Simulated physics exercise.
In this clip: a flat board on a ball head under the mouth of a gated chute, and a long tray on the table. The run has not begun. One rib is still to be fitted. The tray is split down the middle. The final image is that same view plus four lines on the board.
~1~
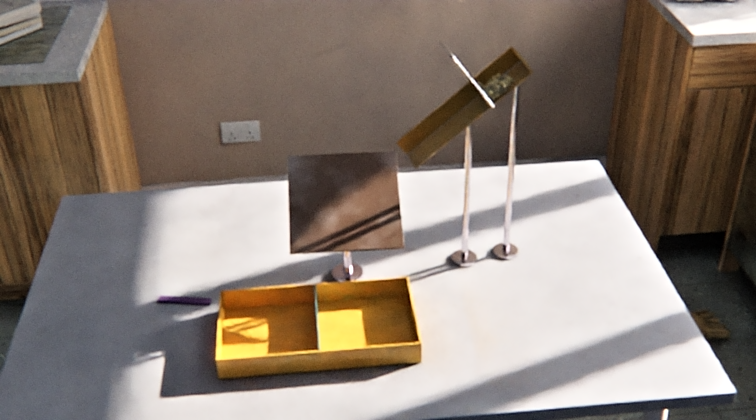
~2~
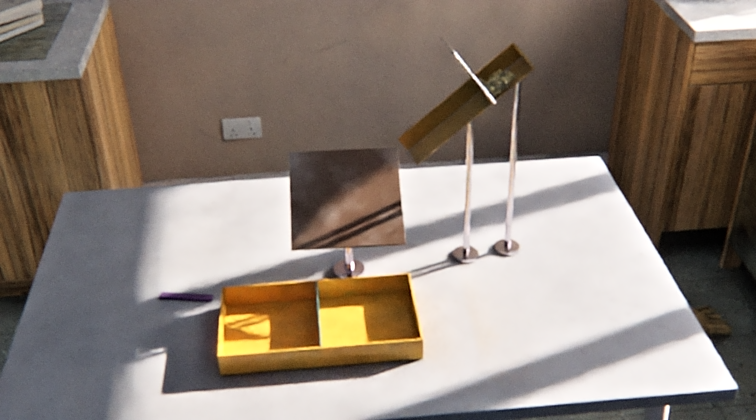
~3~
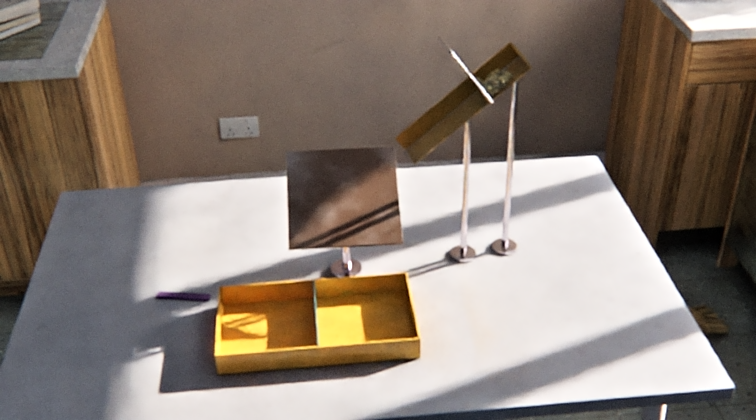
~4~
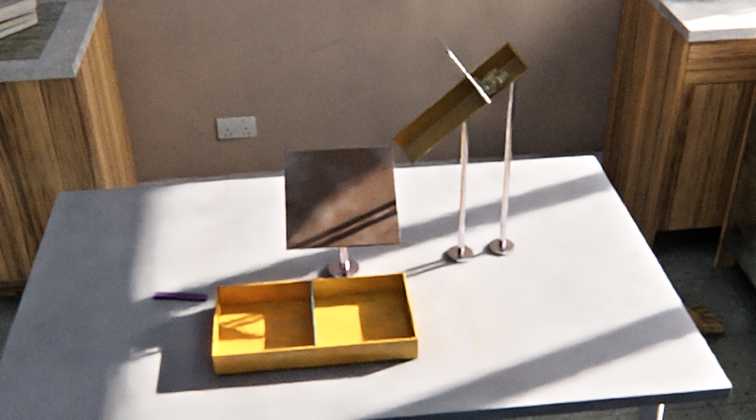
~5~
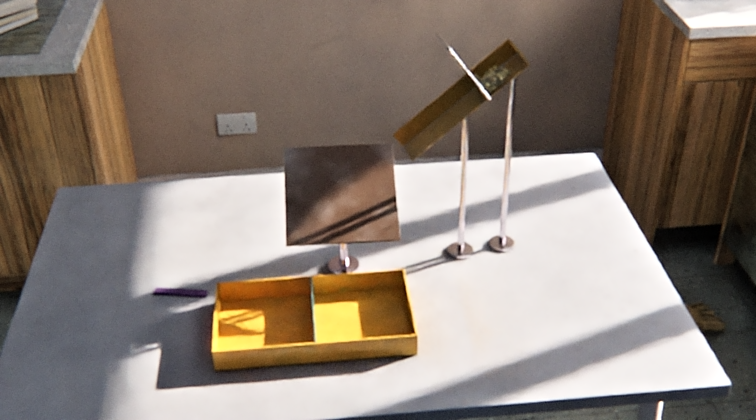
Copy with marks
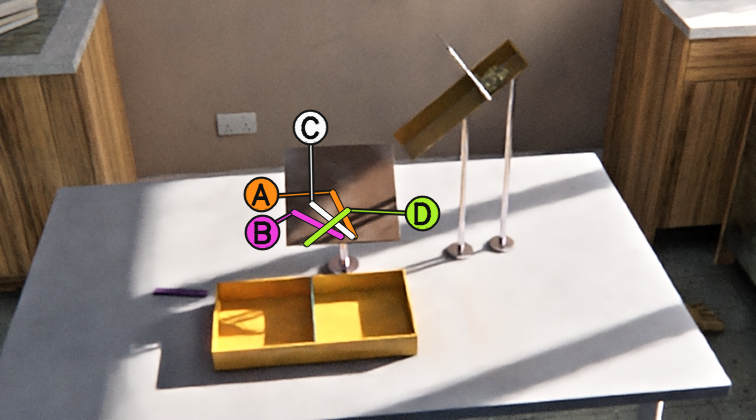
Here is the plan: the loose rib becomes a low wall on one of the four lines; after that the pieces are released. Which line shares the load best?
D.
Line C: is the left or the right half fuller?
The right half.
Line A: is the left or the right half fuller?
The right half.
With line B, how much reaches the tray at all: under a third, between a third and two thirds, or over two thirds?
It is over two thirds.
On the marked copy, line A from (332, 192) to (354, 236); line B from (293, 212) to (341, 236); line C from (312, 203) to (352, 236); line D from (347, 210) to (306, 243).
For line A, of what is caught, about a tenth in the left half, almost all in the right.
For line B, of what is caught, just a few in the left half, almost all in the right.
For line C, of what is caught, just a few in the left half, almost all in the right.
For line D, of what is caught, roughly half in the left half, roughly half in the right.
